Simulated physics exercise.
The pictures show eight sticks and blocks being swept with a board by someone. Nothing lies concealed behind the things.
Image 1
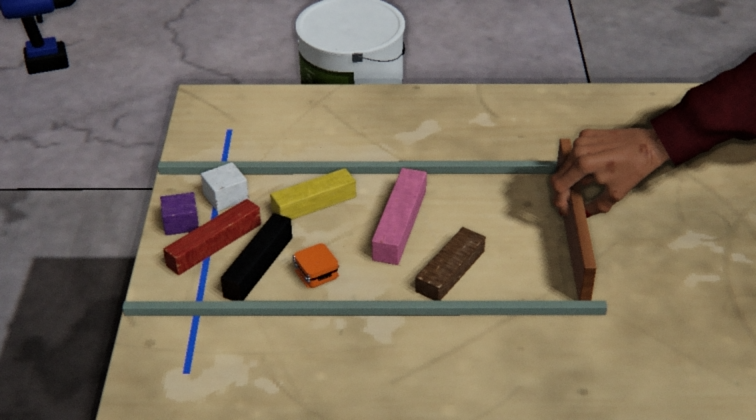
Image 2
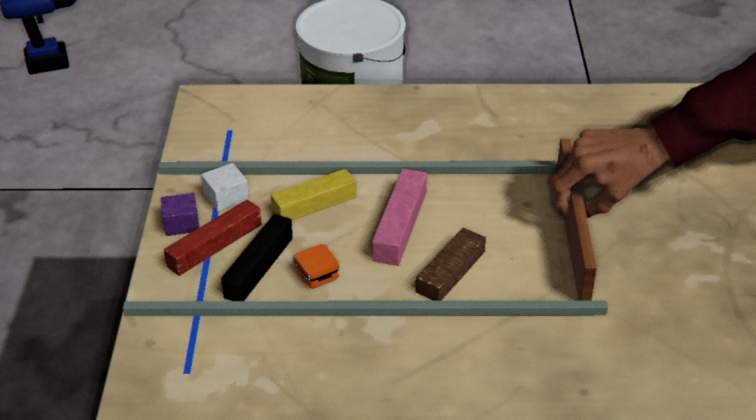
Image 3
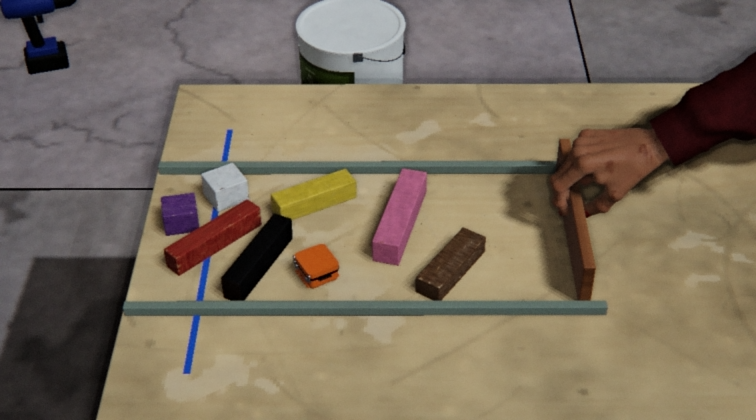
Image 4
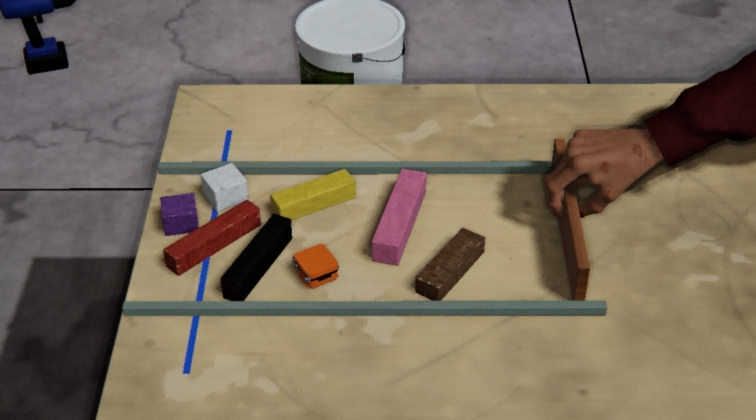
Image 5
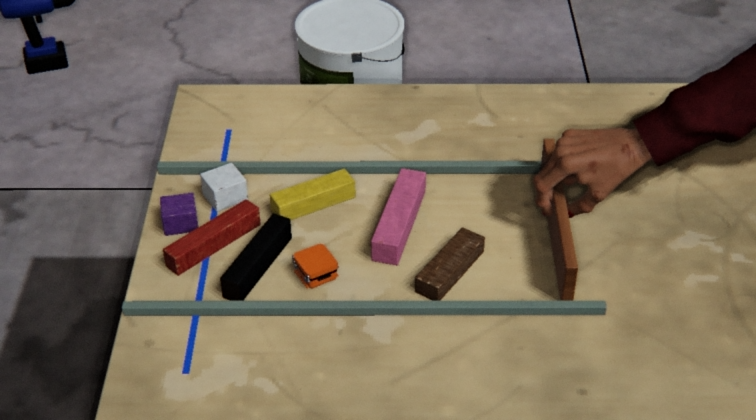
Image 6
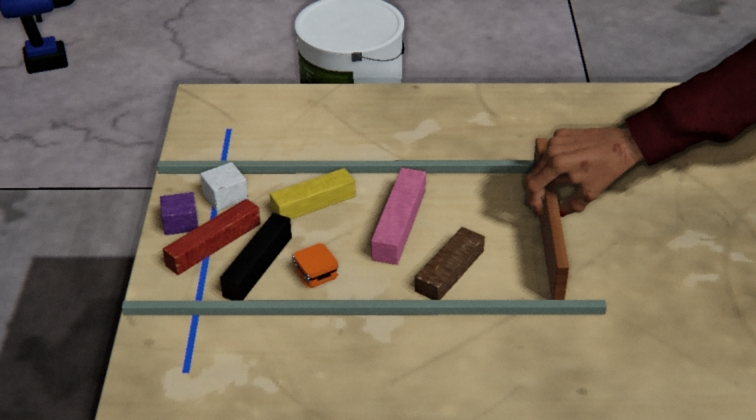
Hand holding a wooden board upright between two rails, then sliding it slightly left towards scattered coloured blocks that stay still.
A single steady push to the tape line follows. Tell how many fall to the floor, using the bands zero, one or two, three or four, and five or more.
Three or four fall to the floor.
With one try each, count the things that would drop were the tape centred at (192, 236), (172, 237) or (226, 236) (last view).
In order, the counts are 4, 6 and 2.
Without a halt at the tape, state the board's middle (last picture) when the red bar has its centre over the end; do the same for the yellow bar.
The middle is at (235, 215) when it's the red bar, and at (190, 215) when it's the yellow bar.
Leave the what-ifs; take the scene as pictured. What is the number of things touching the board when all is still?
It adds up to 2.
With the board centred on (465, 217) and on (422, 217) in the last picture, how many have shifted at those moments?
I get 1 at the one place and 2 at the other.
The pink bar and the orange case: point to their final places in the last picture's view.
(181, 214) and (154, 280), roughly.
A little later, none off yet; purple block at rest near (179, 214); red bar at rest near (213, 236); white block at rest near (224, 187).
Next, none off yet; purple block shifted about its own width near (160, 210); red bar shifted a little near (161, 249); white block shifted about its own width near (187, 182).
When it is over, the number that fall off is three or four; down, black stick, white block, red bar and purple block.
